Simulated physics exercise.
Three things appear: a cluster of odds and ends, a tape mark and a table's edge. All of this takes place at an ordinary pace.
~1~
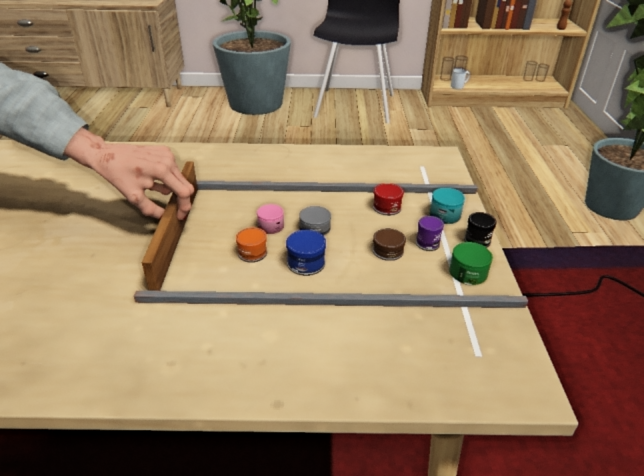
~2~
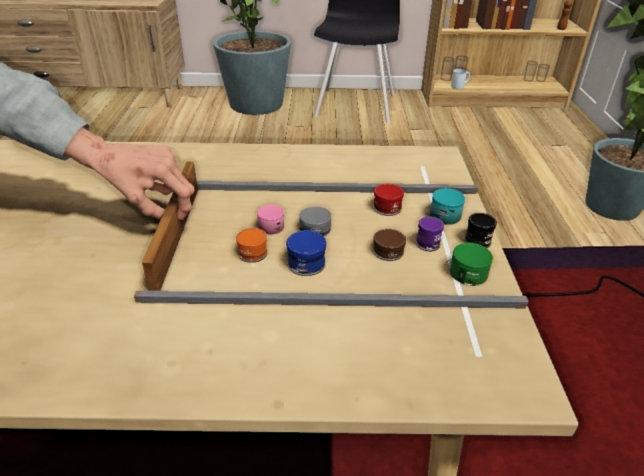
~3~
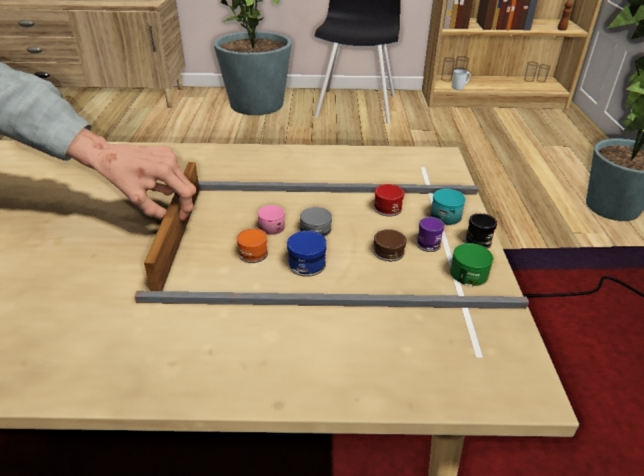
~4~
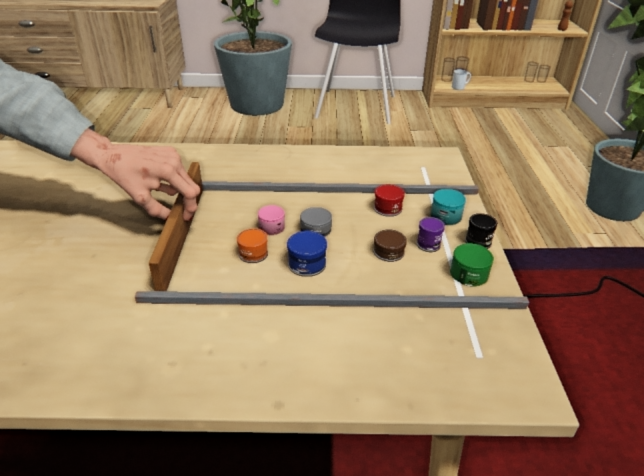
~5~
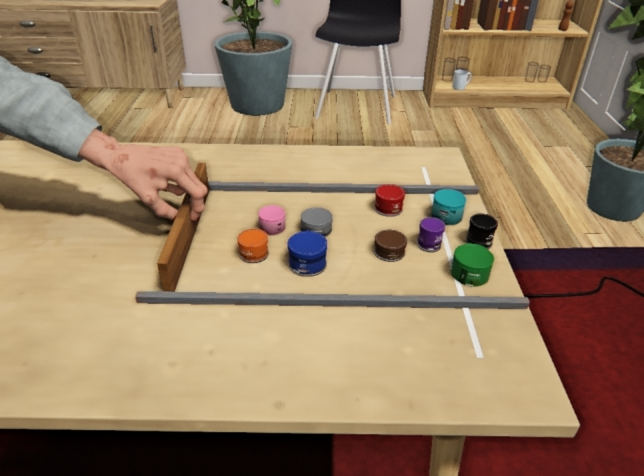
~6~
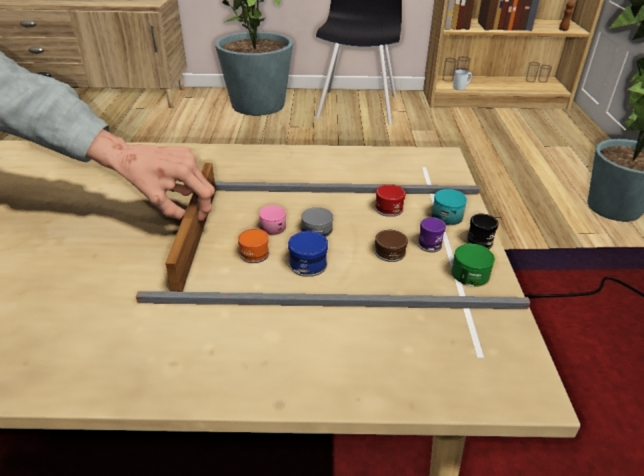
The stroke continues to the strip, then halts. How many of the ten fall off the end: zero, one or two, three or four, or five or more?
The push will most likely drop a single piece or two.
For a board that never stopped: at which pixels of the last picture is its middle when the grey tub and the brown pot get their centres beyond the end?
I'd say about (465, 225) for the first one and about (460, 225) for the second.
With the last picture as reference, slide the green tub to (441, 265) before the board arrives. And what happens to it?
From that start, the object then is safe.
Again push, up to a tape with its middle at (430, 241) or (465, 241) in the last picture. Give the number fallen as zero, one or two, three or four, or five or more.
Well, the first gives one or two and the second gives five or more.
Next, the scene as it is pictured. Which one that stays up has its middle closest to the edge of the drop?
It's the green tub that is foremost.
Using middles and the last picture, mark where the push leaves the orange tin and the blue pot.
Orange tin: (466, 248); blue pot: (479, 268).
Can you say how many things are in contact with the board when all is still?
At rest, 4 are in contact.
Early on, none off yet; black tin at rest near (482, 232); green tub at rest near (473, 265); turquoise tub at rest near (449, 207).
A while later, none off yet; black tin travelled about its own width near (499, 230); green tub moving near (477, 267); turquoise tub at rest near (449, 207).
Finally, the number that fall off is one or two; lost, purple tin and black tin.
